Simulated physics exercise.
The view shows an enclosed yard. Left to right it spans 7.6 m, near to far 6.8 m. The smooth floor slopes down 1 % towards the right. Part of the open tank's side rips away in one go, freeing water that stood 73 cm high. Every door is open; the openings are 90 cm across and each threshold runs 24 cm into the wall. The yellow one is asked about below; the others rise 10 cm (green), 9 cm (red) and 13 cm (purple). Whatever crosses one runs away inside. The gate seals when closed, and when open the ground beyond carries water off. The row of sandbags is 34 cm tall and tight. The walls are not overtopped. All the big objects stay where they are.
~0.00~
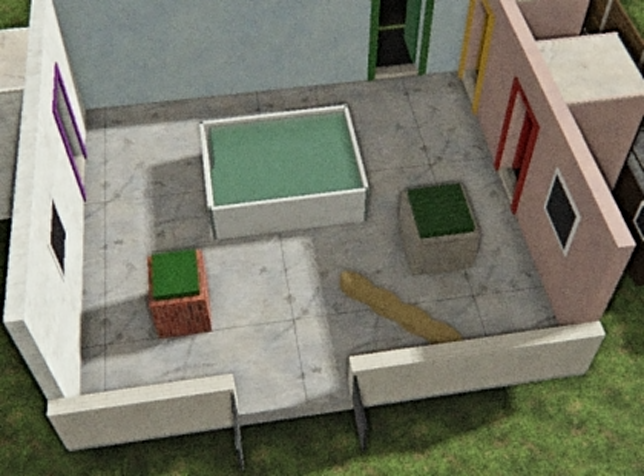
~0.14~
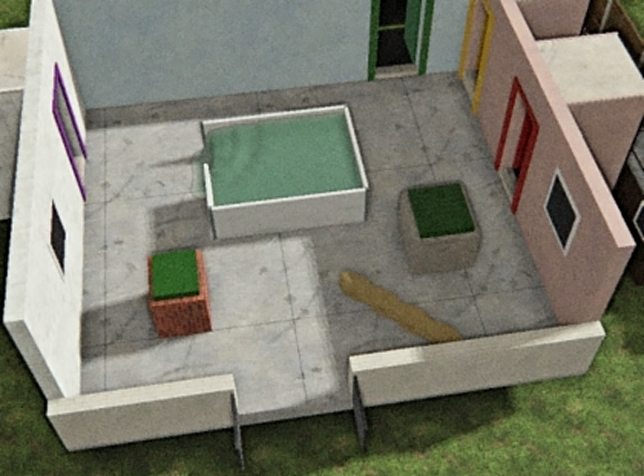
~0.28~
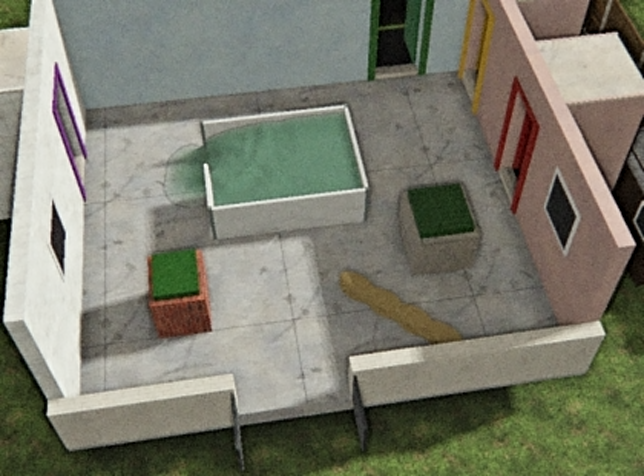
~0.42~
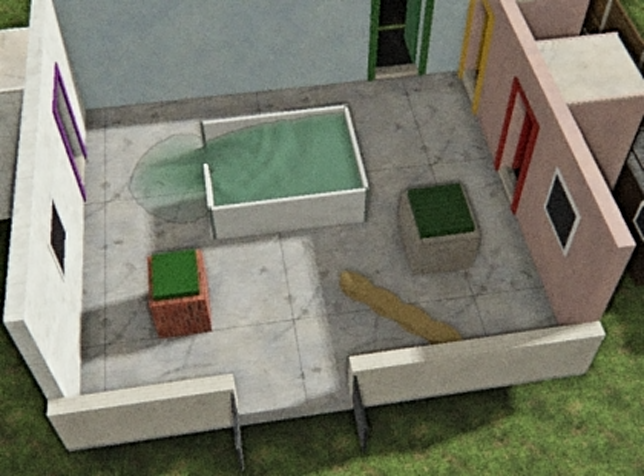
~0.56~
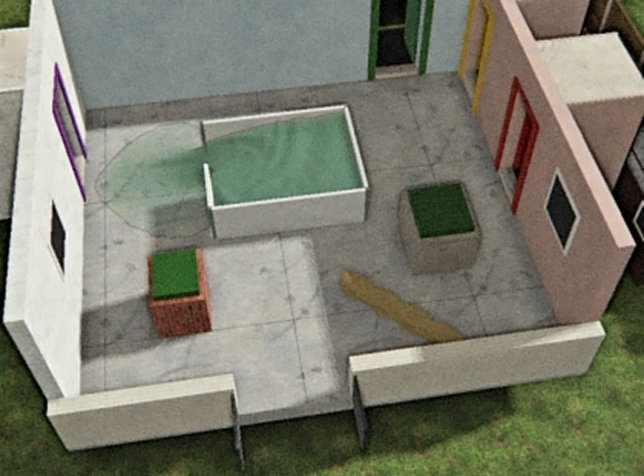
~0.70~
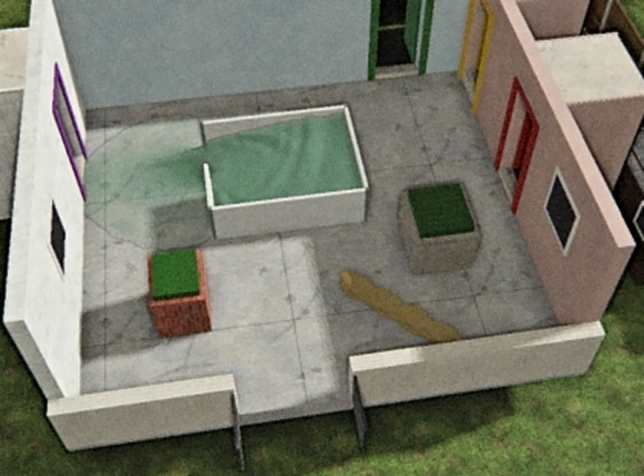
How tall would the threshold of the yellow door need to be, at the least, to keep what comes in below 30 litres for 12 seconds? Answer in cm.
Some 11 cm above the ground.
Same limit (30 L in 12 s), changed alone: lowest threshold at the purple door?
Roughly 31 cm at purple.
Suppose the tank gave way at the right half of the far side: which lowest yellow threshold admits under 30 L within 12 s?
Some 33 cm.
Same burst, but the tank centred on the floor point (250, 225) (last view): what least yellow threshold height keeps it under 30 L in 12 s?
About 9.5 cm.
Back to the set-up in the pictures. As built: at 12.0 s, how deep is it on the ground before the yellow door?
Some 10.0 cm.
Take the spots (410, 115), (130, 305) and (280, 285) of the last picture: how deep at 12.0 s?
In that order: 7, 8 and 4 cm.
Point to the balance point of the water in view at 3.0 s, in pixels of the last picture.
Around (223, 188).
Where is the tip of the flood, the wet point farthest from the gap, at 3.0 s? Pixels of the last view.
Near (80, 422).
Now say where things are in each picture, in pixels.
The first picture shows still water, 73 cm deep, in the open tank at (282, 158); the yellow door at (475, 55) is dry.
In the second picture, water pours out at (209, 166) and has run 0.3 m, to (195, 193); about 6 cm deep outside, 73 cm at the back.
In the third picture, the front is at (168, 191), 0.8 m from the gap at (209, 166); 0.9 m2 of floor is wet, 73 cm left at the back.
In the fourth picture, the front is at (135, 190), 1.4 m from the gap at (209, 167); 2.1 m2 of floor is wet, 73 cm left at the back.
In the fifth picture, water pours out at (209, 167) and has run 2.0 m, to (102, 191); about 5 cm deep outside, 73 cm at the back.
In the sixth picture, the gap is at (209, 166), the front 2.3 m out at (85, 167); the back of the open tank holds 73 cm; 5.4 m in a straight line remain to the yellow door at (475, 55).
After 1.4 s water covers 15 % of the floor, deepest (41 cm) near (203, 168); it has not reached the yellow door.
After 3.0 s water covers 30 % of the floor, deepest (32 cm) near (85, 188); it has not reached the yellow door.
After 12.0 s water covers 95 % of the floor, deepest (14 cm) near (513, 361); 10 cm at the yellow door, 0 litres in over its 25 cm threshold.
At the yellow door as built, the water arrived by 5.5 s and peaked near 16 cm at 7.6 s.
With a threshold of 9 cm, 64 litres would have come in within the 12 s; with 12 cm, 15 litres. So under 30 litres takes about 11 cm.
